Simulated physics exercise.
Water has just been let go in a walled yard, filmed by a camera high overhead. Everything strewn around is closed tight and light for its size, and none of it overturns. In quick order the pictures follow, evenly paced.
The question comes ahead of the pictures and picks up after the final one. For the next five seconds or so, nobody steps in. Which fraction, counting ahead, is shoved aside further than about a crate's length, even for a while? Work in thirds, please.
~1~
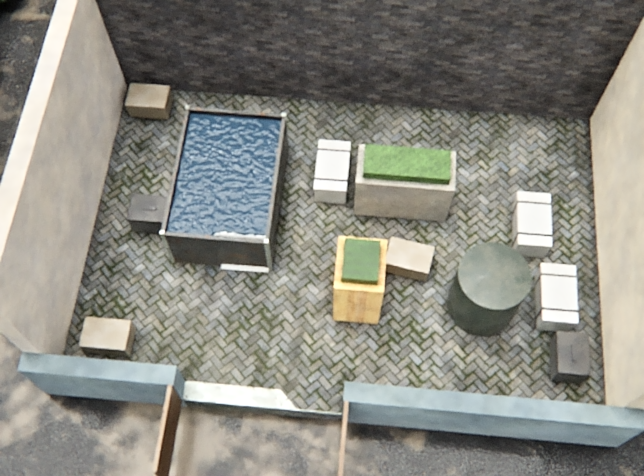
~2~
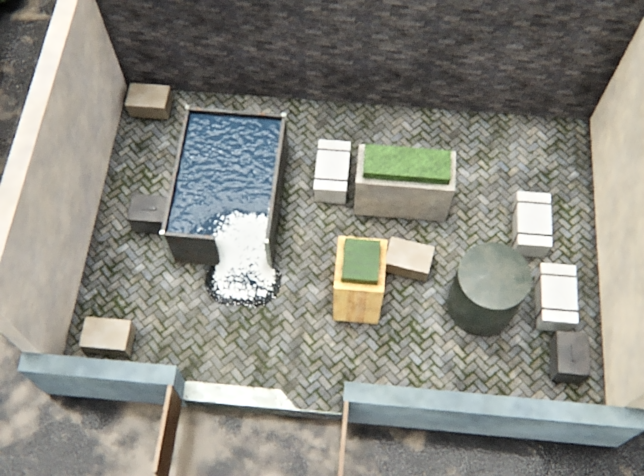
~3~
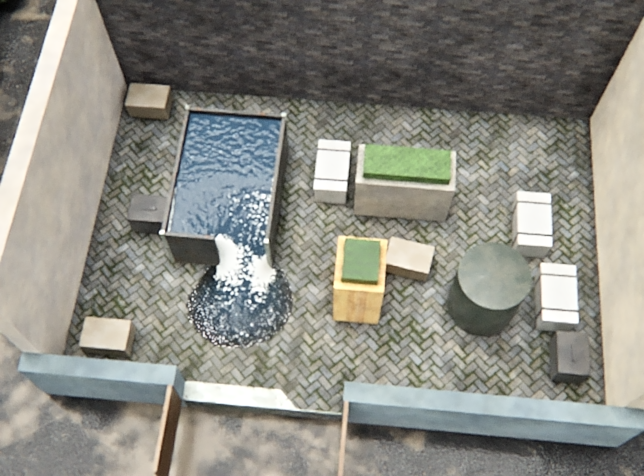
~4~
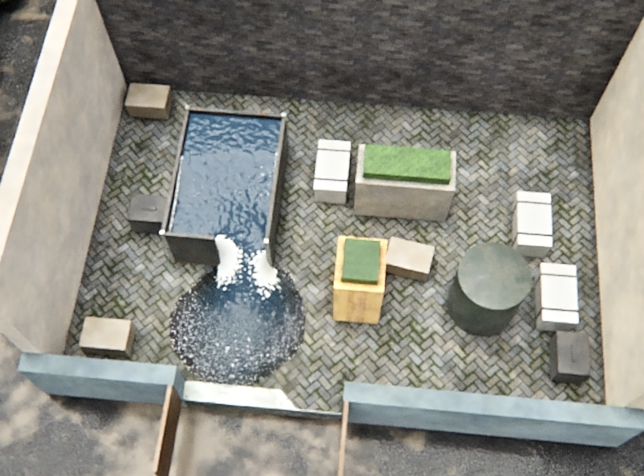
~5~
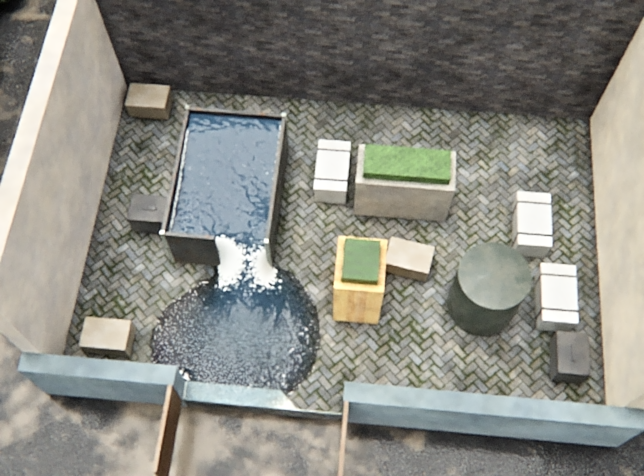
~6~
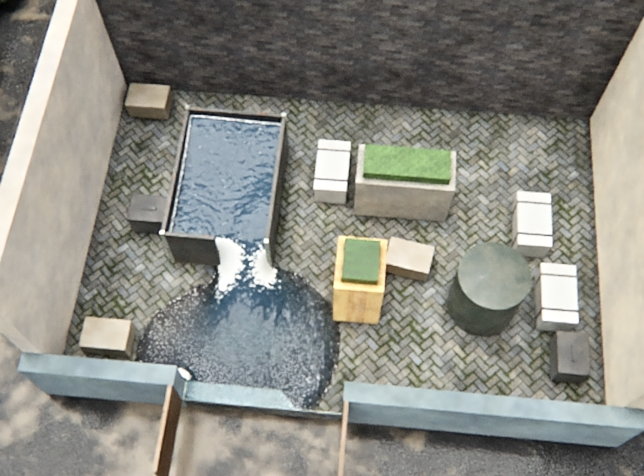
My answer: Not even a third.
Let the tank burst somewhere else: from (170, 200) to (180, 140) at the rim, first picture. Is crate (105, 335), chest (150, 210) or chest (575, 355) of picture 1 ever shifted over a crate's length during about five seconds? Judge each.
First covers that distance, second covers that distance, third stays short of it.
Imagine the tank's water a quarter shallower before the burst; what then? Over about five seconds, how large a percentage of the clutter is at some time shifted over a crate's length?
Share moved that far: Approx. 0 %.
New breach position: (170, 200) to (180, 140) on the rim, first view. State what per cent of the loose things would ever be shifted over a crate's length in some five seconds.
It comes to some 40 per cent.
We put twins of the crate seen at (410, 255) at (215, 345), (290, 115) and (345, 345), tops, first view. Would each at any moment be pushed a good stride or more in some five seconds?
Twin one: Slides well clear; twin two: Barely shifts; twin three: Slides well clear.
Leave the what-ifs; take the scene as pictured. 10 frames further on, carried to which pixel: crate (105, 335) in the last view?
Estimated position: Roughly (106, 302).
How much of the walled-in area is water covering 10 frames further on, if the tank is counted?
35 %, give or take.
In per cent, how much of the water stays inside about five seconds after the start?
52 in a hundred.
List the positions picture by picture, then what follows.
The first picture shows a crate at (147, 95), on the bottom; a crate at (410, 255), on the bottom; 0 of 8 have shifted.
The second picture shows a crate at (147, 95), on the bottom; a crate at (410, 255), on the bottom; 0 of 8 have shifted.
The third picture shows a crate at (147, 95), on the bottom; a crate at (410, 255), on the bottom; 0 of 8 have shifted.
The fourth picture shows a crate at (147, 95), on the bottom; a crate at (410, 255) rests on the ground; 0 of 8 have shifted.
The fifth picture shows a crate at (147, 95), on the bottom; a crate at (410, 255) rests on the ground; 0 of 8 have shifted.
The sixth picture shows a crate at (147, 95) rests on the ground; a crate at (410, 255), on the bottom; 0 of 8 have shifted.
A moment on, 0 of 8 are well off their spots; 0 afloat.
Next, 0 of 8 are well off their spots; 0 afloat.
Later, 1 of 8 are well off their spots; 0 afloat.
In the end, 1 of 8 are well off their spots, and 1 have been at some point; 0 afloat.
